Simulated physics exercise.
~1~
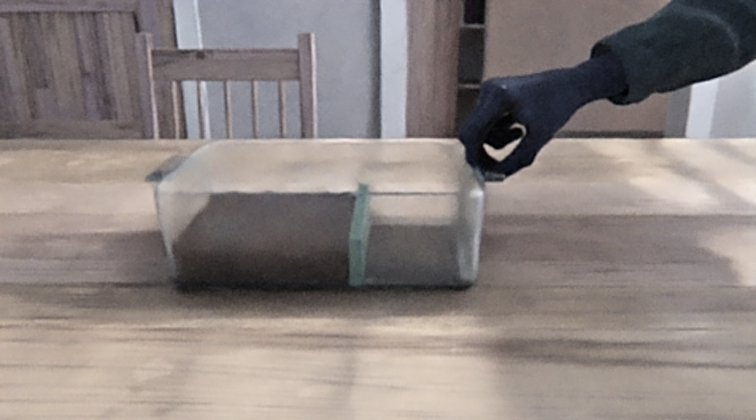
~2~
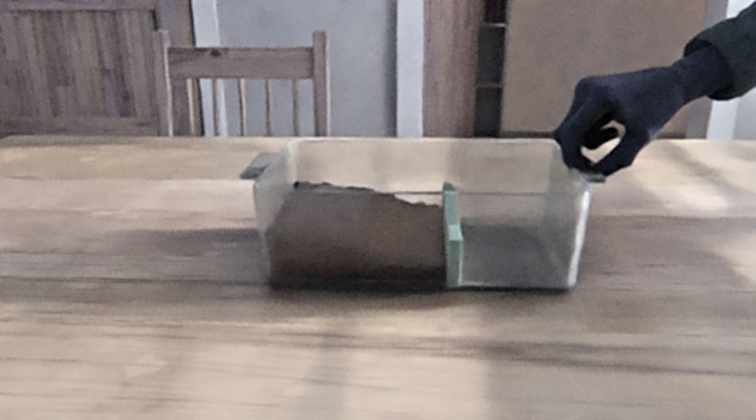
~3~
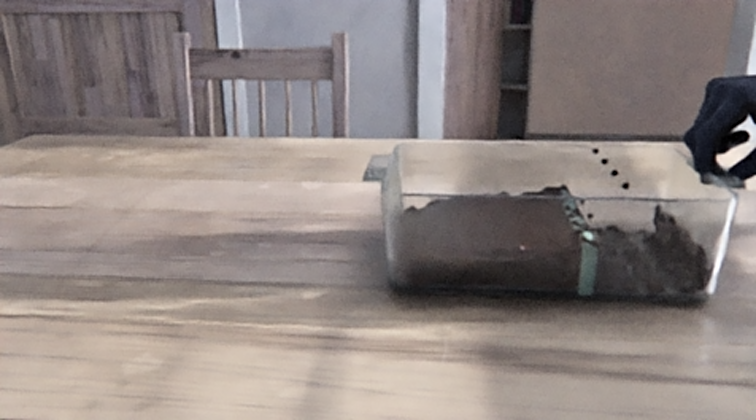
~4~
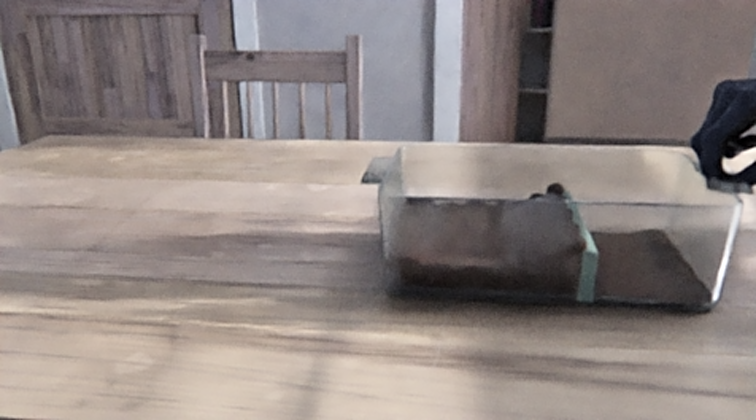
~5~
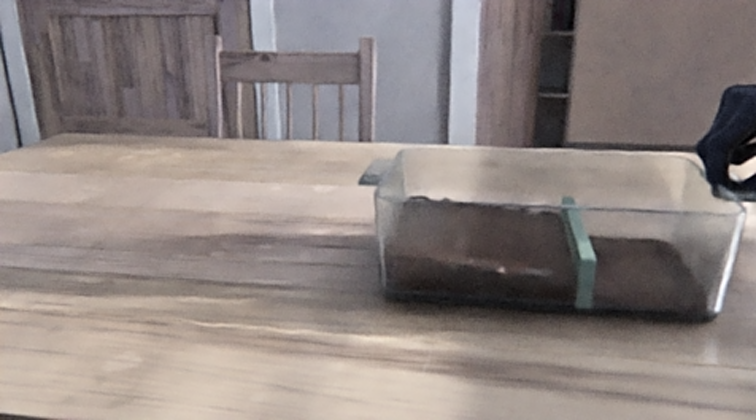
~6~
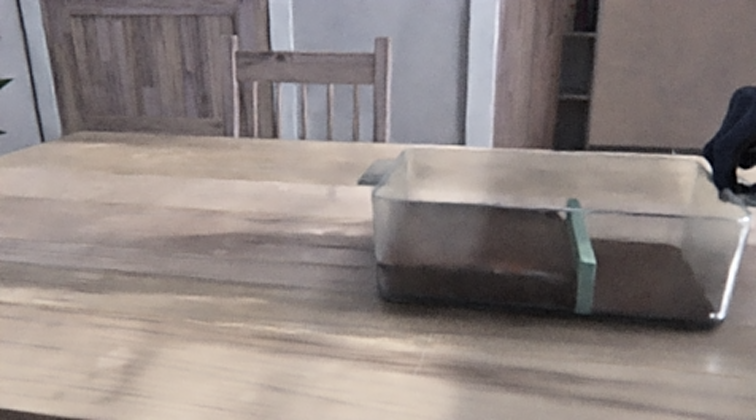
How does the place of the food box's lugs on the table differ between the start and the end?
At the start the lugs are further to the left, with the box around the left and middle of the table. At the end they are well to the right, with the right one close to the right edge of the view.
